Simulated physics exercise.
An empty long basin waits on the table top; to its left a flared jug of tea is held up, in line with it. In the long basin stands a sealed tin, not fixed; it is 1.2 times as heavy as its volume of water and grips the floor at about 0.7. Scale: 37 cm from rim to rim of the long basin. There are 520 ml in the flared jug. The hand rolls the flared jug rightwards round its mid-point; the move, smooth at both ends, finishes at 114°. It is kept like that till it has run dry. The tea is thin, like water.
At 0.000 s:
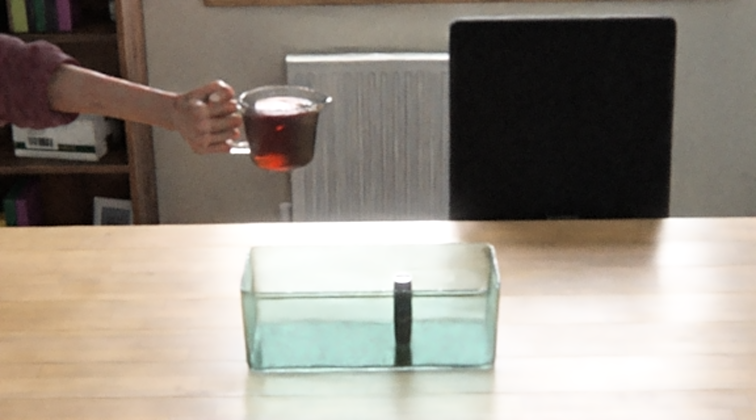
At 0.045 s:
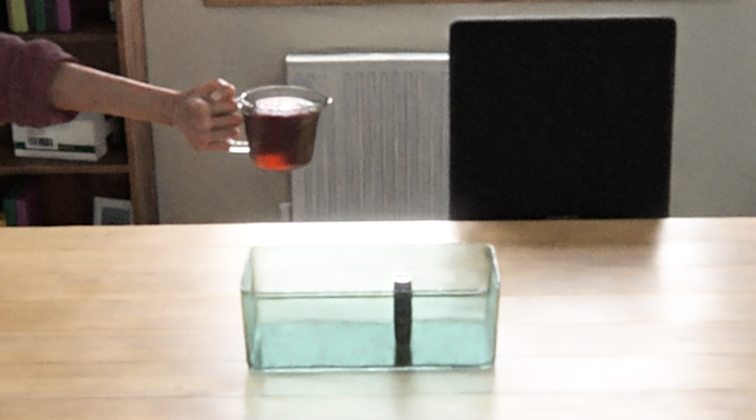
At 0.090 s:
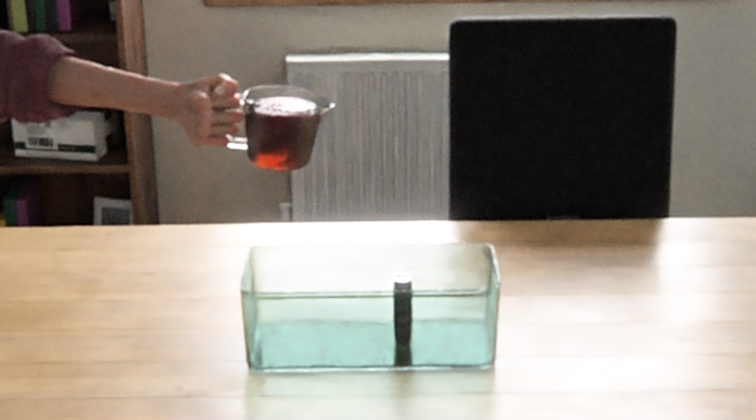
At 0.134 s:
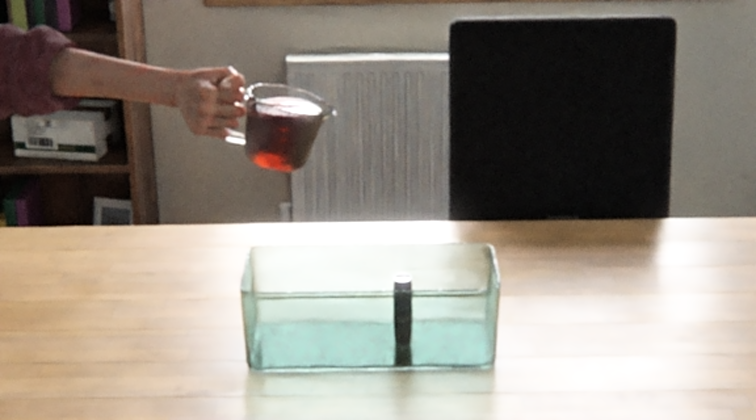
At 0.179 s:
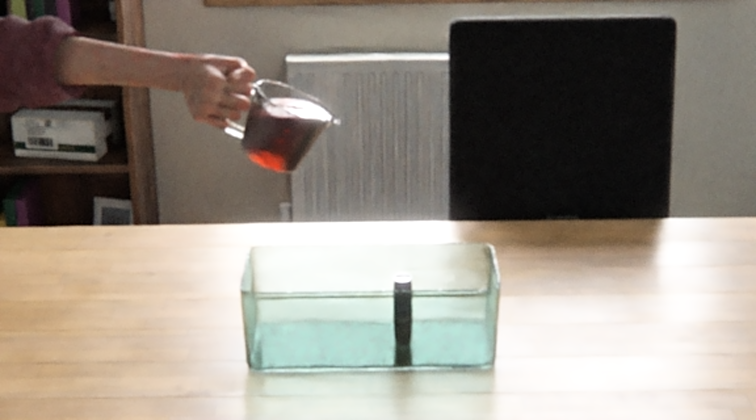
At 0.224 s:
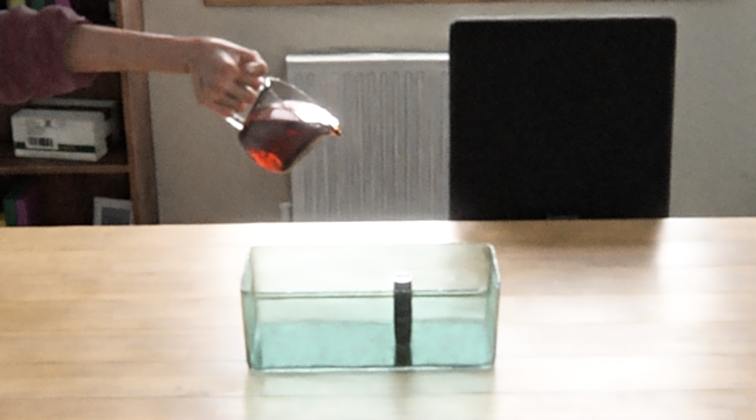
Above a wooden table, a hand held a glass jug of reddish-brown tea up to the left of a clear, greenish basin, then tilted it rightwards until the tea reached the spout.
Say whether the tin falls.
It goes over.
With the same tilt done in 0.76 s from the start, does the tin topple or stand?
Then it goes over.
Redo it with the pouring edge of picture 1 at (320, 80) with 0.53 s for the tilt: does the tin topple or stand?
Then it goes over.
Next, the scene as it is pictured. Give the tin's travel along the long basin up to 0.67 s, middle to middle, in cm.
About 4 cm.
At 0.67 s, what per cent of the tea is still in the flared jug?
About 2 per cent.
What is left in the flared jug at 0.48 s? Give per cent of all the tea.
Some 30 per cent.
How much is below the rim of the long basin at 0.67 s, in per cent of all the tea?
Near 86 in a hundred.
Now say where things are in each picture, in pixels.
In the first picture, it leans 0°; its right rim is at (330, 99); the tea meets the walls at (245, 107) and (319, 106); the long basin's rim runs from (244, 270) to (496, 267); the tin's top is at (403, 281).
In the second picture, it leans 2°; its right rim is at (331, 100); the tea meets the walls at (245, 107) and (319, 107).
In the third picture, it leans 7°; its right rim is at (333, 105); the tea meets the walls at (247, 106) and (321, 108).
In the fourth picture, it leans 14°; its right rim is at (336, 112); the tea meets the walls at (250, 106) and (325, 110).
In the fifth picture, it leans 25°; its right rim is at (339, 122); the tea meets the walls at (251, 110) and (332, 115).
In the sixth picture, it leans 37°; its right rim is at (339, 133); the tea meets the walls at (247, 119) and (333, 124); 3 per cent is over the edge.
Then, 0.48 s in, the tilt is 106° and 29 per cent is still to pour; the tin stands where it began.
Then, 0.67 s in, the tilt is 114° and 2 per cent is still to pour; the tin leans 14°.
Then, 0.87 s in, the tilt is 114° and 0 per cent is still to pour; the tin lies on its side.
Then, 1.08 s in, the tilt is 114° and 0 per cent is still to pour; the tin lies on its side.
Finally, the tin lies on its side.
